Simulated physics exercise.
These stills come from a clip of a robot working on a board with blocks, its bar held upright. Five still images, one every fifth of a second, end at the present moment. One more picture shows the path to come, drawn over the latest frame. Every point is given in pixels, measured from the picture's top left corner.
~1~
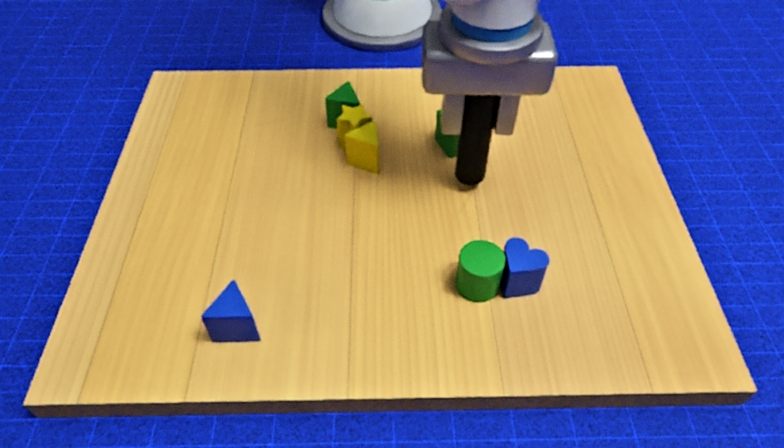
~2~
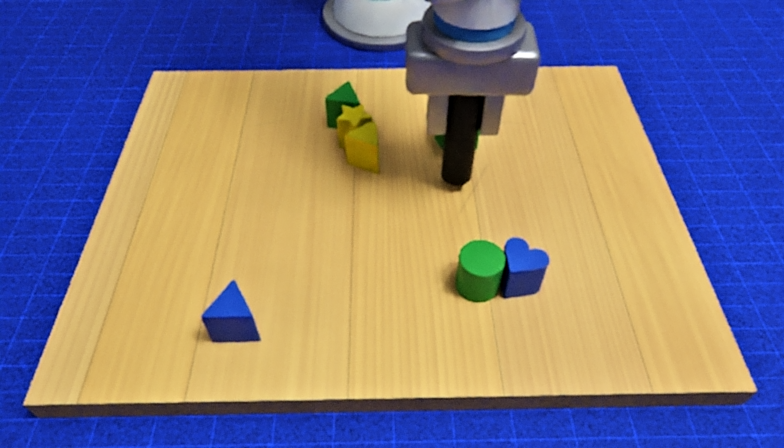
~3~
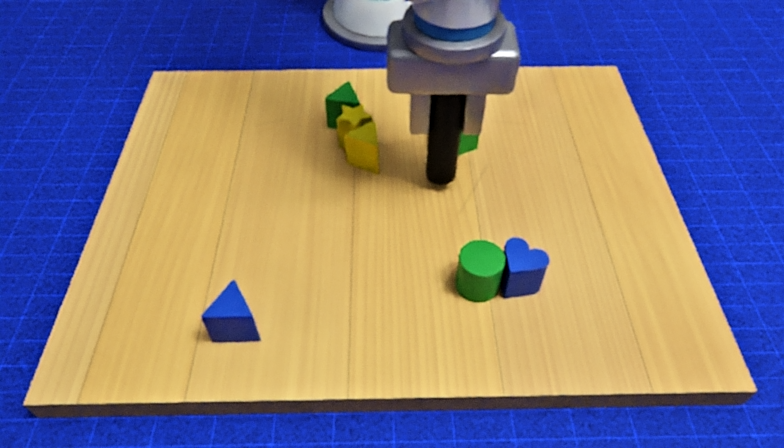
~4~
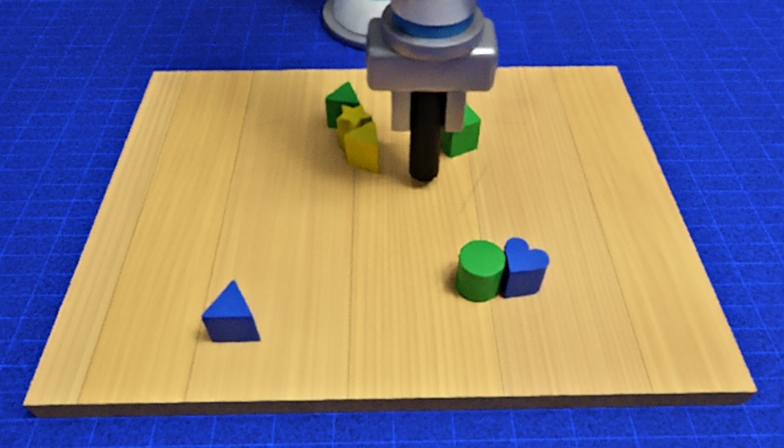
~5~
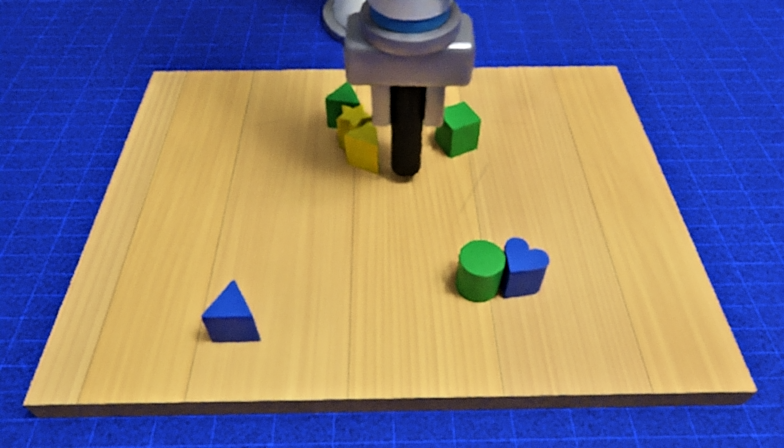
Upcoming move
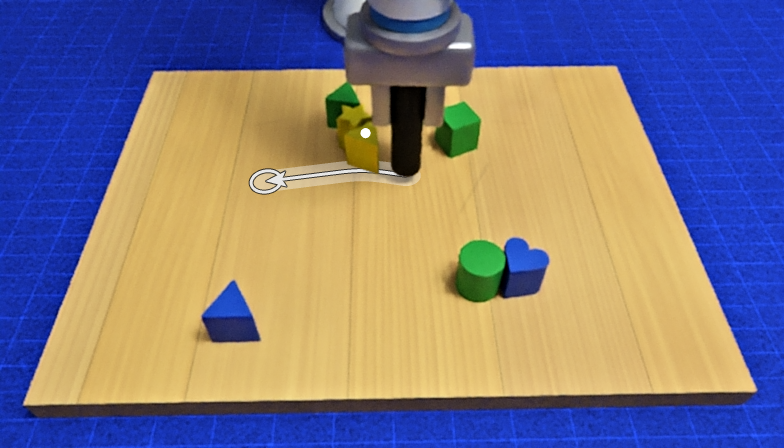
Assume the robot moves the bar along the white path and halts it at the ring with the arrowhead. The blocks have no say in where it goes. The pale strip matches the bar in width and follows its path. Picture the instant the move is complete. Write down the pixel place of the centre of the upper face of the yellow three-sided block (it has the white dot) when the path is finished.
The point I'd pick in the picture is (323, 127).
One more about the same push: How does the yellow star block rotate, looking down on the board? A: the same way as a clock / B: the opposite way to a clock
(A)
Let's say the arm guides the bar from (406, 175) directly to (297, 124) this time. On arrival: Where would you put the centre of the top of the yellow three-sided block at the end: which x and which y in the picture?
I'd say the yellow three-sided block ends with its top centre at (316, 127).
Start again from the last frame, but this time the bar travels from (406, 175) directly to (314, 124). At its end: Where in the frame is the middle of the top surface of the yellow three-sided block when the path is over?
Near (328, 127).
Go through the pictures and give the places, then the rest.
In the first frame, bar's lower end (470, 175); green three-sided block (344, 94); yellow star block (354, 114); yellow three-sided block (366, 133); green square block hidden.
In the second frame, bar (456, 175); blocks still.
In the third frame, bar (441, 175); blocks still.
In the fourth frame, bar (424, 172); blocks still.
In the fifth frame, bar (406, 167); green three-sided block (344, 94); yellow star block (354, 114); yellow three-sided block (366, 133); green square block (459, 115).
Drawn move, from (406, 175) by way of (337, 173) to (266, 181); the dot is on the yellow three-sided block.
The first path, step by step. One third of the way, bar (359, 162); green three-sided block (345, 91); yellow star block (348, 110), turned 30° clockwise; yellow three-sided block (339, 129), turned 45° clockwise.
Two thirds of the way, bar (311, 167); green three-sided block (345, 91); yellow star block (348, 110), turned 30° clockwise; yellow three-sided block (323, 127), turned 85° clockwise.
At the end, bar (264, 173); green three-sided block (345, 91); yellow star block (348, 110), turned 30° clockwise; yellow three-sided block (323, 127), turned 85° clockwise; green square block still.
